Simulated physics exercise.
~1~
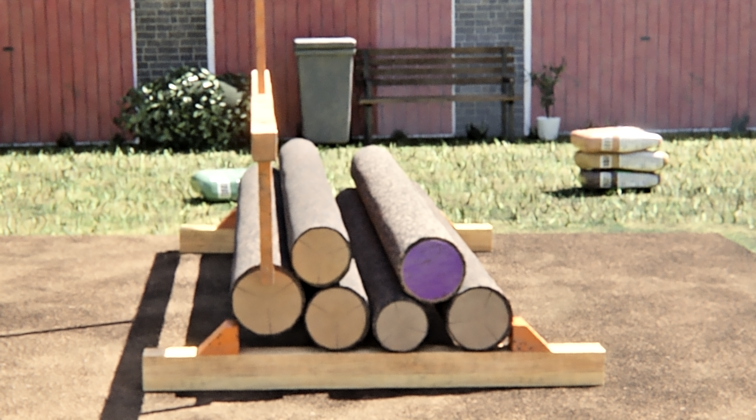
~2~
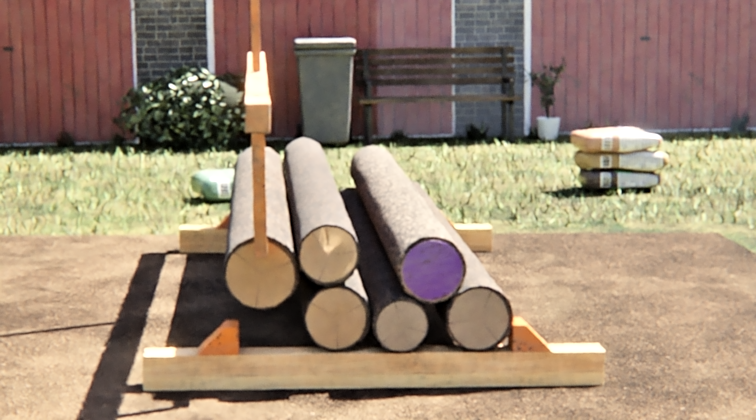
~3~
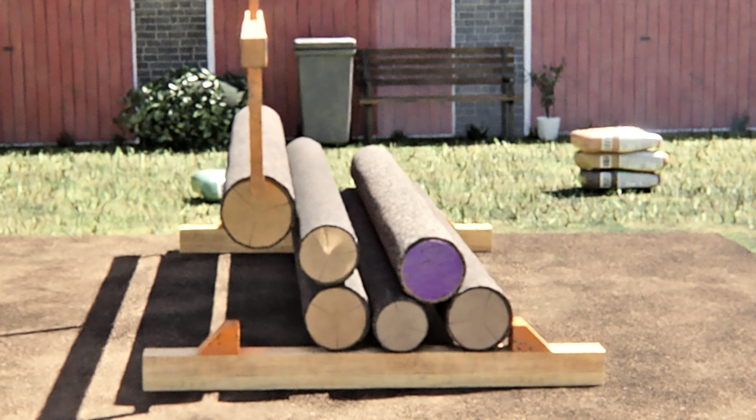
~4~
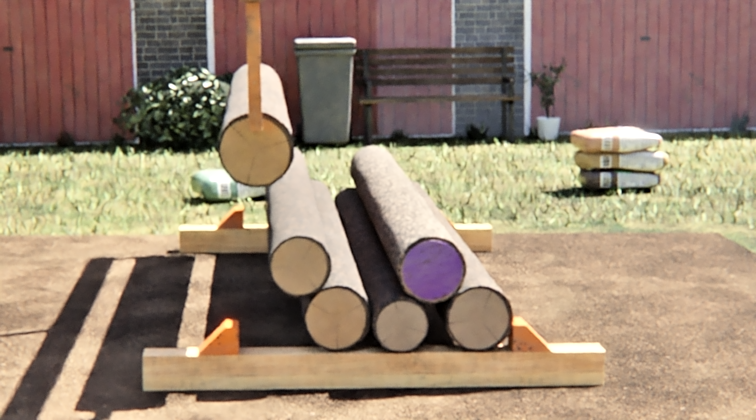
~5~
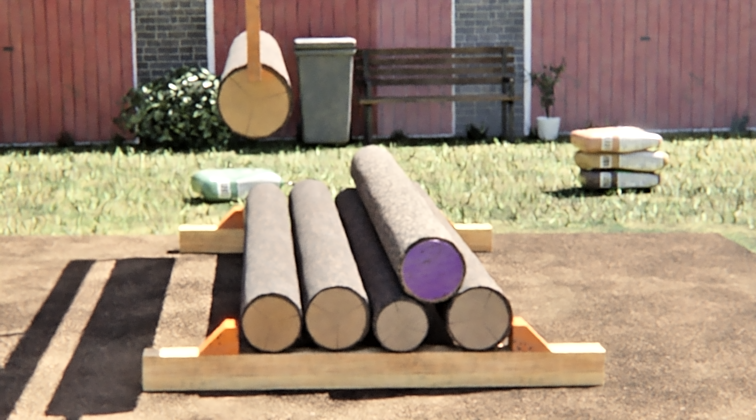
An orange lifting beam raised the left-hand log off a small stack, and the log beside it rolled down to the left into the gap on the bottom row, while the purple-ended log stayed put on top at the right.
